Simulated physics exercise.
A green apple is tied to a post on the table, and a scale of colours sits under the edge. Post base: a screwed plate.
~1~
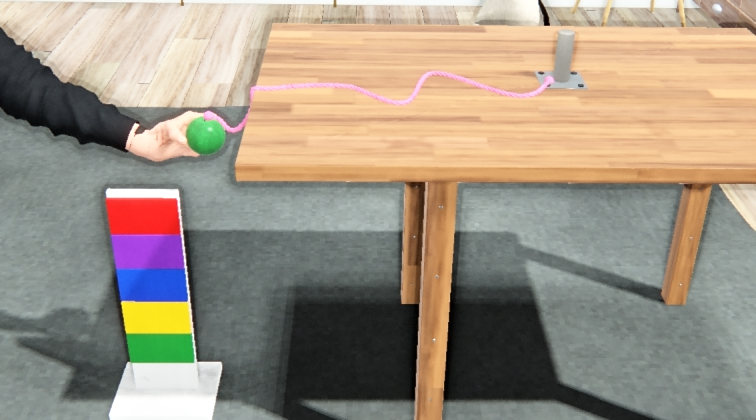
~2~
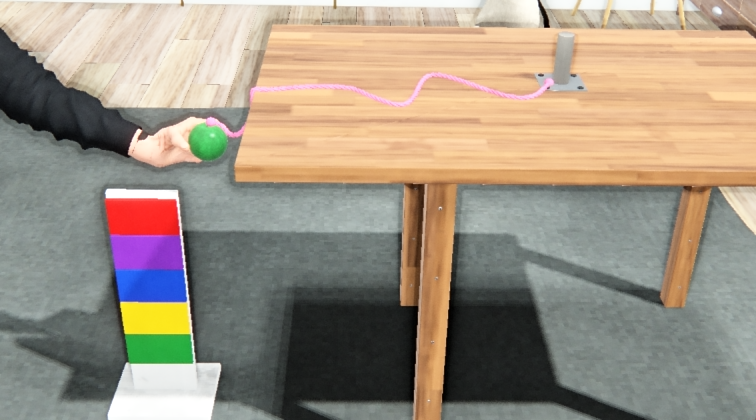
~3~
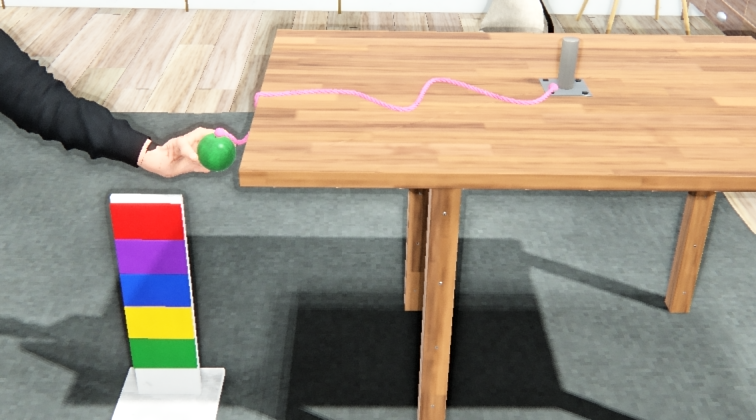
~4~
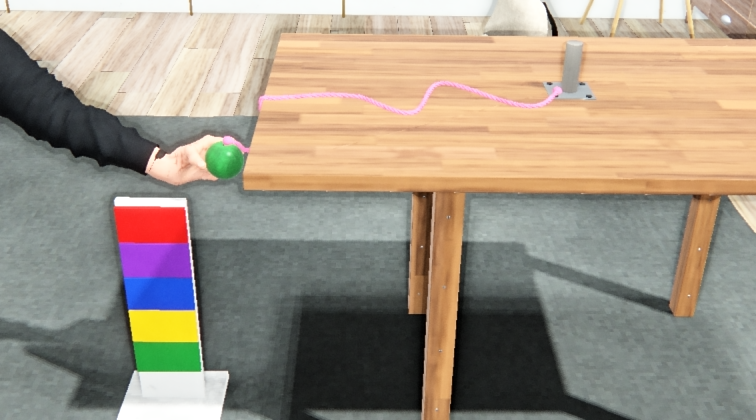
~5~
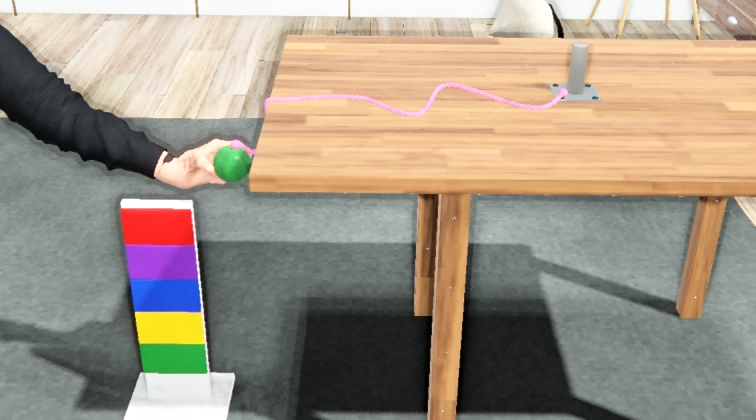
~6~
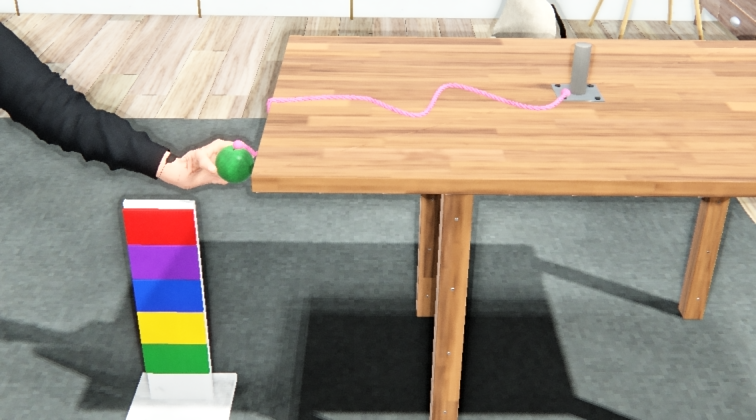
A hand in a dark sleeve reaches in from the left, holding a green apple just off the left edge of a wooden table, seen from slightly above in a room with grey and wooden flooring. A slack pink cord runs to a grey post on a screwed plate; below stands a red, purple, blue, yellow and green scale. The view drifts slightly while the hand eases the apple toward the table edge.
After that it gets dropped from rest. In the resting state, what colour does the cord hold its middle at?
Its middle is held at blue.
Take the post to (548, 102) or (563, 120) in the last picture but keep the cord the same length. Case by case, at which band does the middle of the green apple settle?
First try: Yellow; second try: Yellow.
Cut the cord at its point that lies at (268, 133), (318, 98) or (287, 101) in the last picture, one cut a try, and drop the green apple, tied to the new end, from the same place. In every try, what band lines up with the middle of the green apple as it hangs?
Taking the cuts in order: Purple, then none, it hangs higher, then red.
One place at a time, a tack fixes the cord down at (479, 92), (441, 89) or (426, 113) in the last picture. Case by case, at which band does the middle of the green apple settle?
Purple, then purple, then red.
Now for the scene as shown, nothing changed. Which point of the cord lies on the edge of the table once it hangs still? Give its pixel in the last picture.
About (378, 103).
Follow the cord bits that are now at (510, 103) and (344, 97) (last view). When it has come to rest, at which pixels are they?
They go to (480, 95) and to (271, 145).
Soon after, apple near (256, 290); level with blue.
Then, apple near (303, 279); level with blue.
Further on, apple near (269, 293); level with blue.
At rest, apple near (278, 291); level with blue. The cord holds its middle at blue.
